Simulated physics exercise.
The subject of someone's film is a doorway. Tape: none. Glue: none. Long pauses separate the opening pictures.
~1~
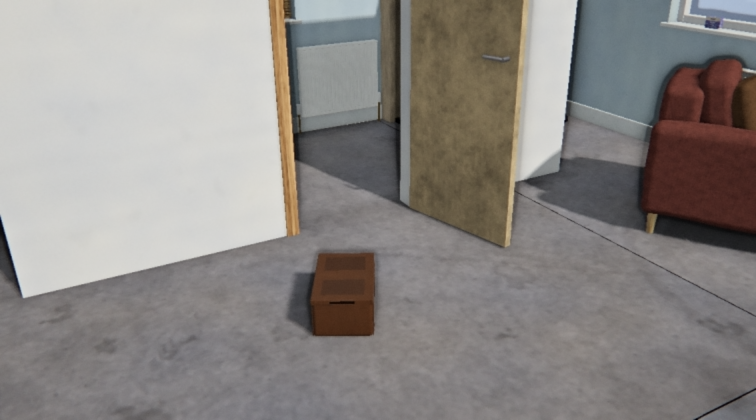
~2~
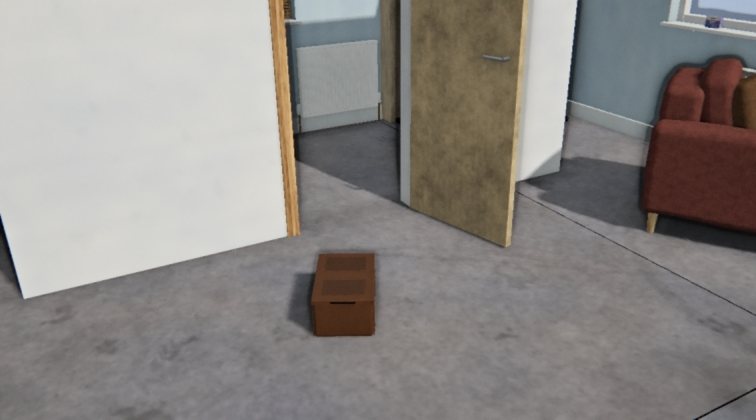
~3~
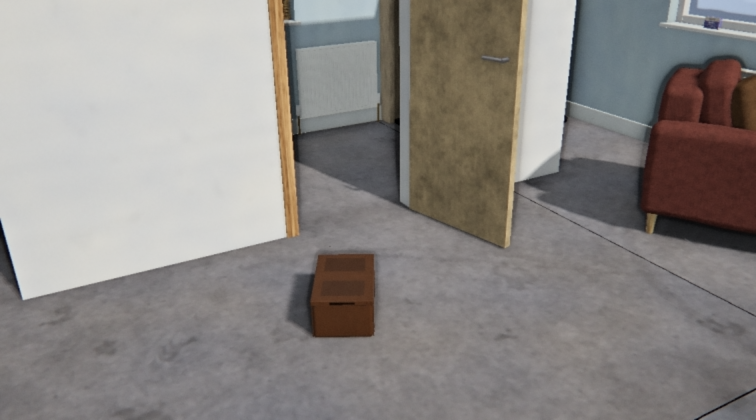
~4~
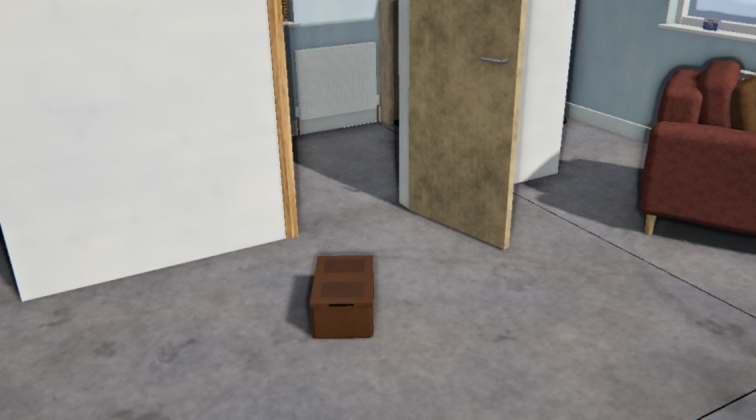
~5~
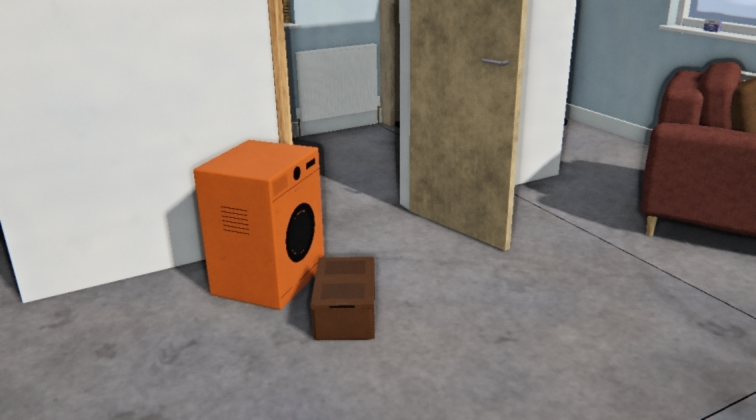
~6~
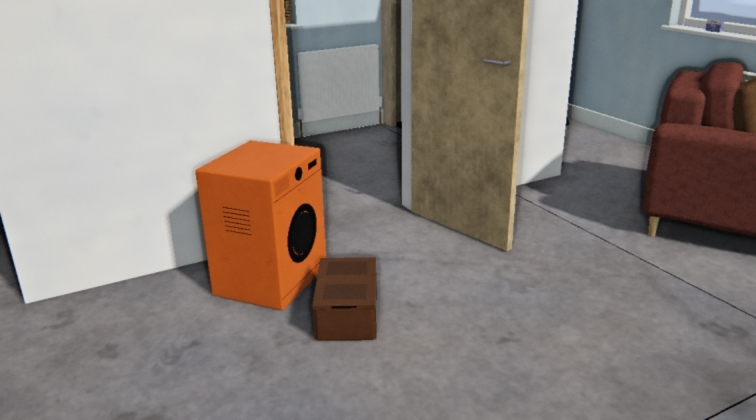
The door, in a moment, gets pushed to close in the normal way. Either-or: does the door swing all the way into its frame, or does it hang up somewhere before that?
The door swings all the way in.
Then, 1.10 s later than the last frame, door 73° open.
Then, 2.10 s later than the last frame, door 34° open.
When it is over, door 0° open; both as before. End places, in pixels of the last picture, orange appliance near (266, 222).
